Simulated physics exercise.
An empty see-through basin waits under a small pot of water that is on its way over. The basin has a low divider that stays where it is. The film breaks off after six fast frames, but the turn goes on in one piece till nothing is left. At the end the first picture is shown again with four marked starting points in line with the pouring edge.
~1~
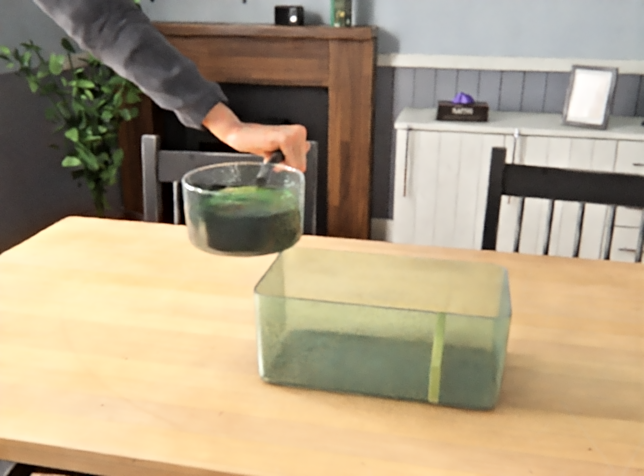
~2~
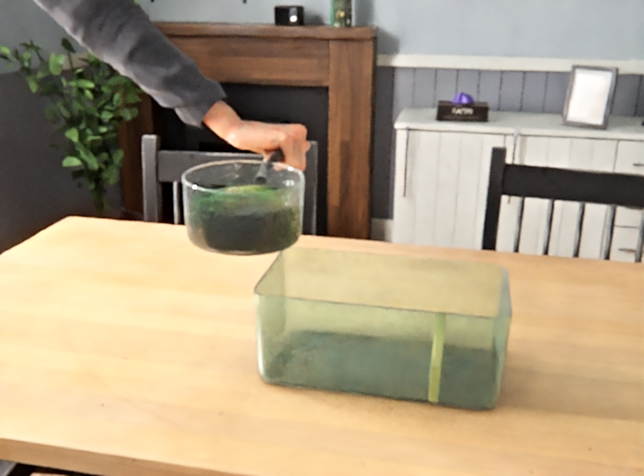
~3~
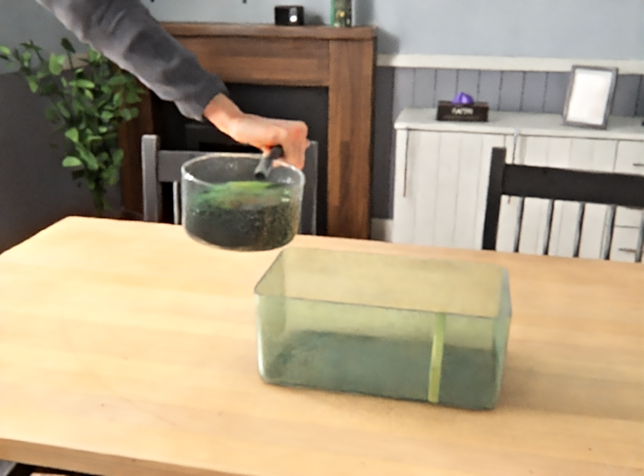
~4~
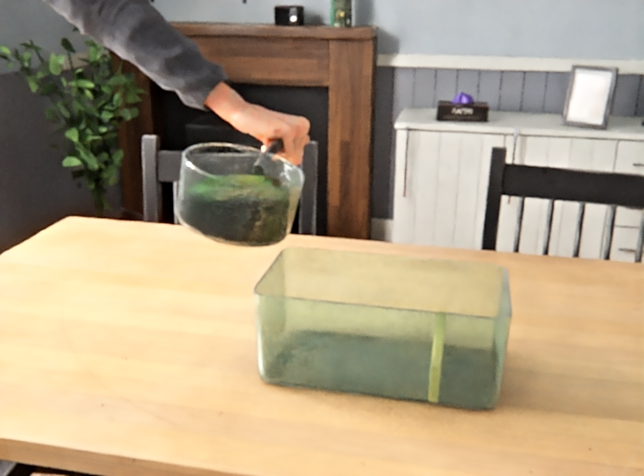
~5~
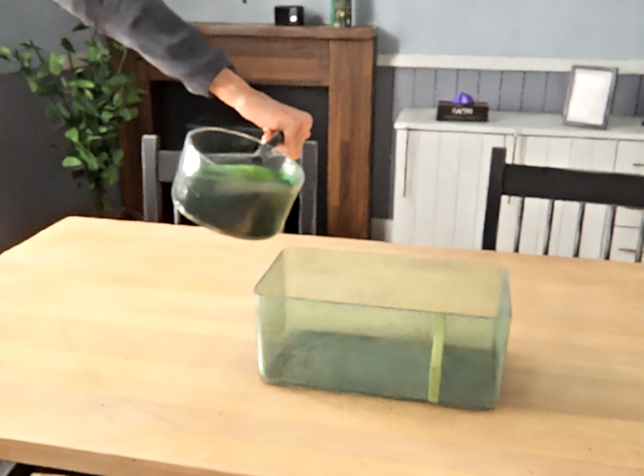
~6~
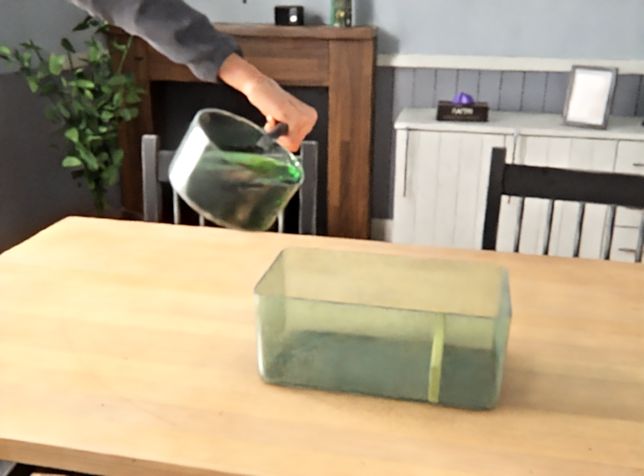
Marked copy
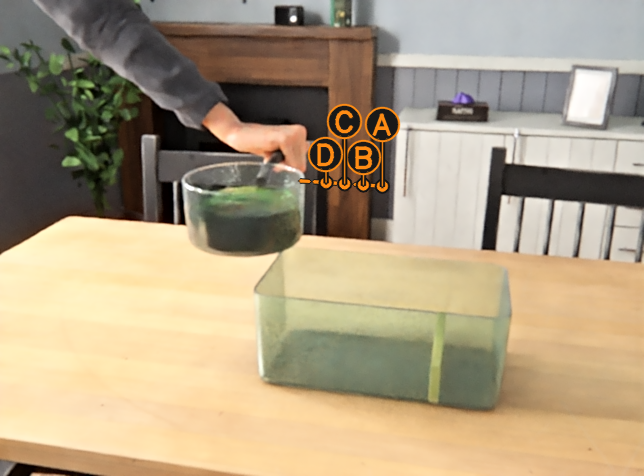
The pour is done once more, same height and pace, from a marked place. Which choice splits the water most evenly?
Place B.
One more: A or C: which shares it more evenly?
A it is.
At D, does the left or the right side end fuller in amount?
The left one.
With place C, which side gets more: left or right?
The left side.
On the marked copy, A at (382, 186); B at (363, 185); C at (344, 183); D at (326, 182).
Choosing A, about 34 % ends left of the wall and 65 % right of it.
Choosing B, about 50 % ends left of the wall and 47 % right of it; 4 % is lost outside.
Choosing C, about 75 % ends left of the wall and 23 % right of it.
Choosing D, about 95 % ends left of the wall and 4 % right of it.
